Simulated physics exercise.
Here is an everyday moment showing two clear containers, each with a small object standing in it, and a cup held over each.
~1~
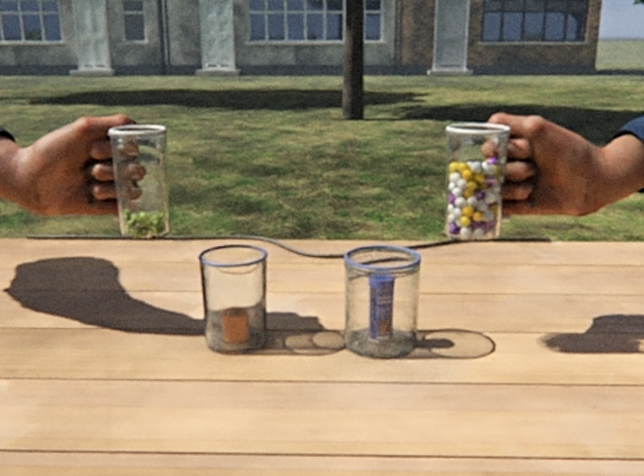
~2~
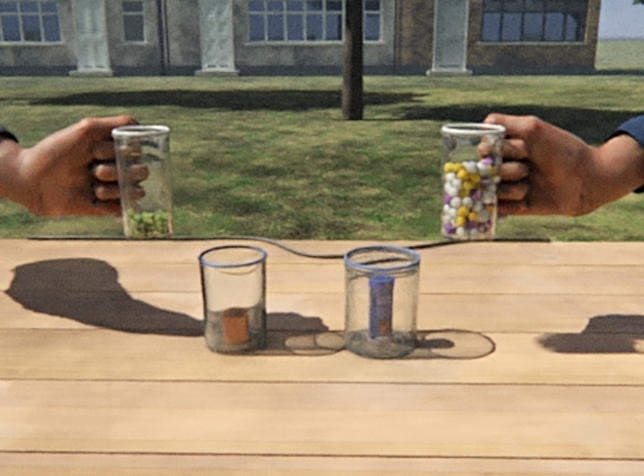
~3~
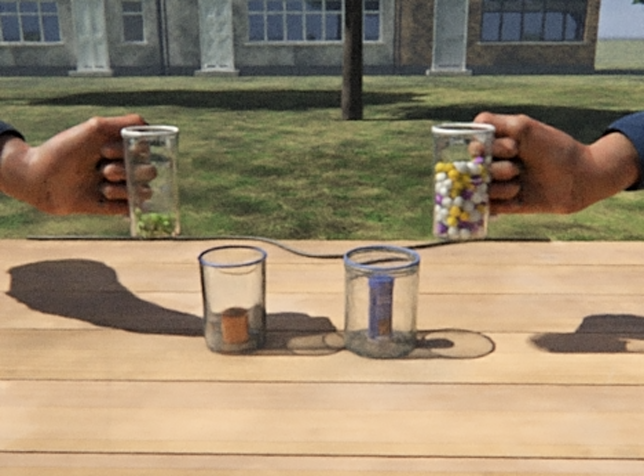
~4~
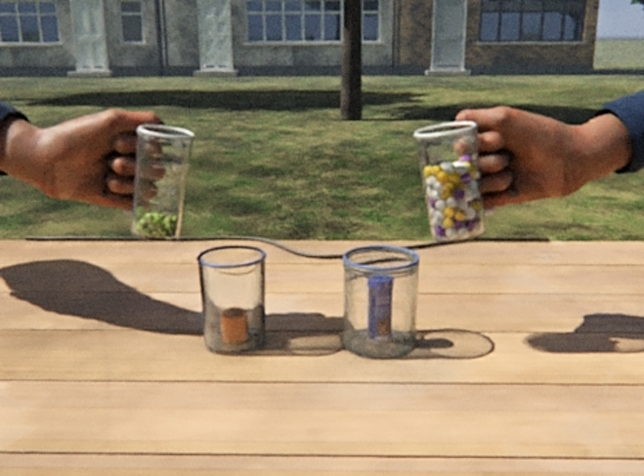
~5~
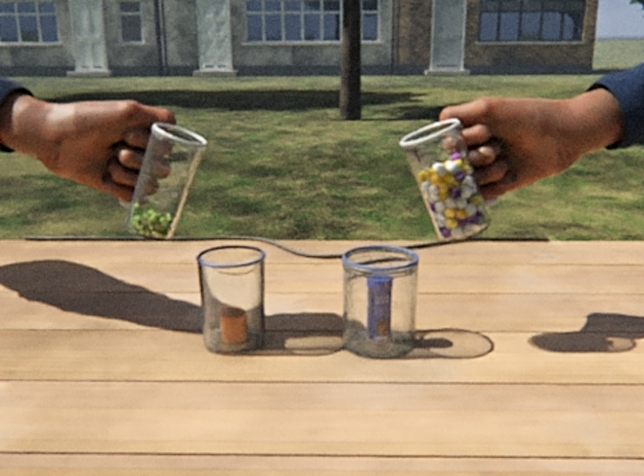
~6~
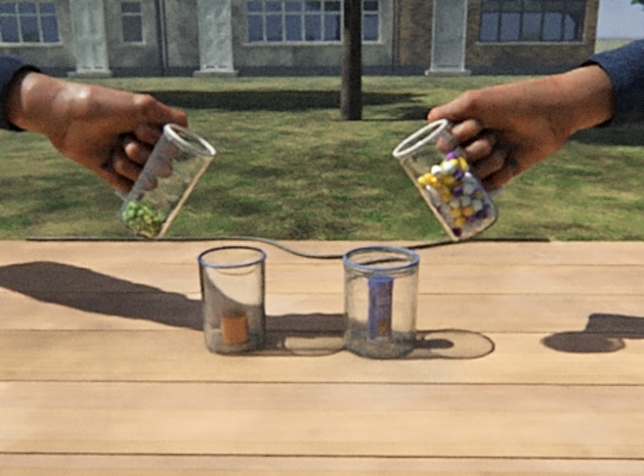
Two hands held clear cups, one with some green peas and one mostly full of colourful beads, above two glass containers holding small objects, then moved them closer together and steadily tilted them inward.
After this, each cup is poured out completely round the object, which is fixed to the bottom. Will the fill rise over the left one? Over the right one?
Once emptied, the left one peeks out and the right one peeks out.
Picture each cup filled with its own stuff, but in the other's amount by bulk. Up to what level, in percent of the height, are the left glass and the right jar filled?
Some 65 for the left one, some 15 for the right one.
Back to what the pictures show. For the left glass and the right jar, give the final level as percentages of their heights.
Some 20 left; 55 right.
Then, 0.44 s on from there, left glass empty, all of its cupful still in the cup; right jar empty, all of its cupful still in the cup.
Then, 0.91 s on from there, left glass empty, all of its cupful still in the cup; right jar nearly empty, nearly all of its cupful still in the cup.
Then, 1.47 s on from there, left glass nearly empty, none of its cupful still in the cup; right jar a third full, none of its cupful still in the cup, two pieces on the table.
In the end, left glass nearly empty (surface near (235, 324)), nothing beside it; right jar half full (surface near (381, 296)), two pieces on the table; the left thing is still showing; the right thing is still showing.
